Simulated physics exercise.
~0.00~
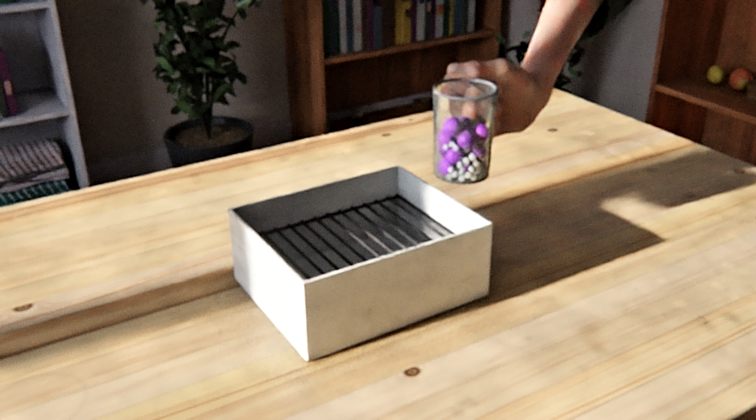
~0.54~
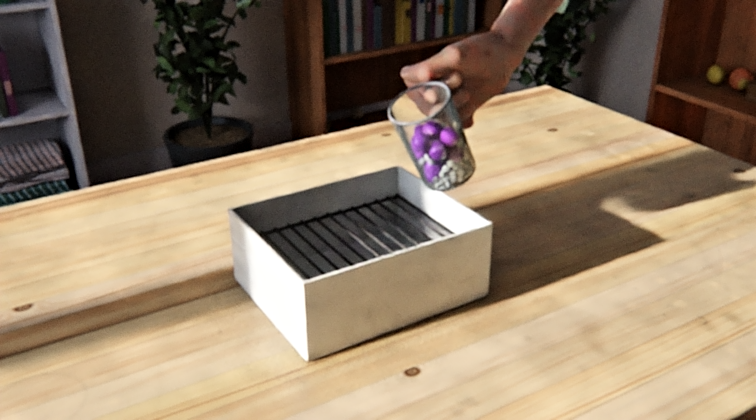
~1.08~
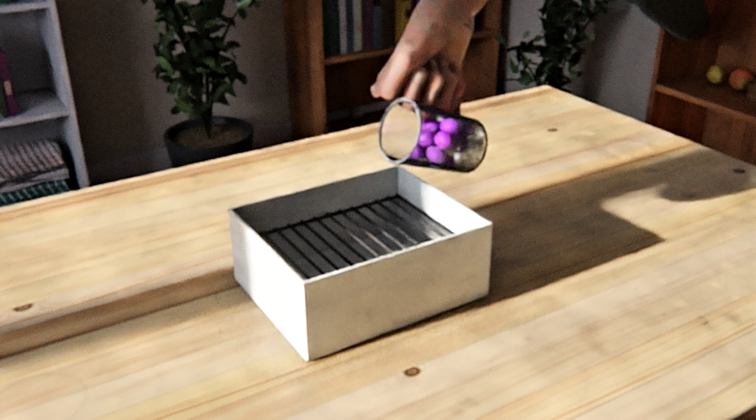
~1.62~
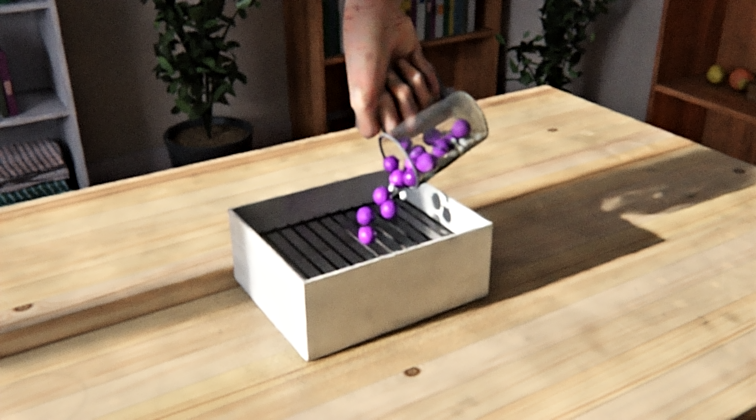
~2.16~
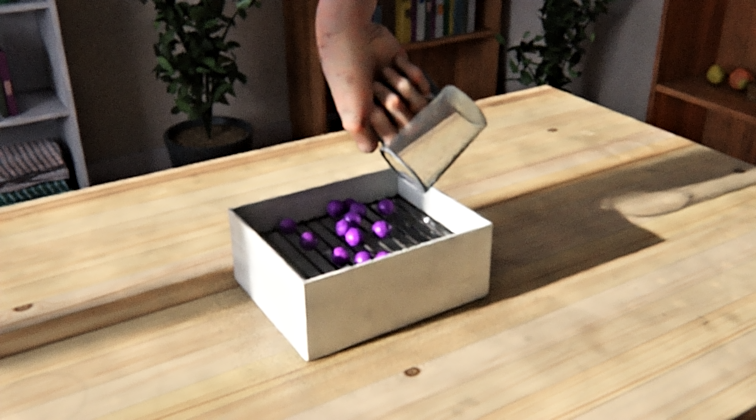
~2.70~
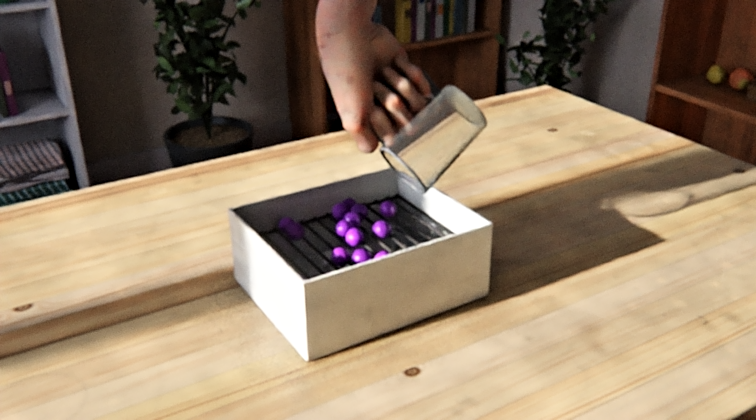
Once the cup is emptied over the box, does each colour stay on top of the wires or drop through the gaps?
The purple balls stay on top of the wires, while the small white bits drop through the gaps.
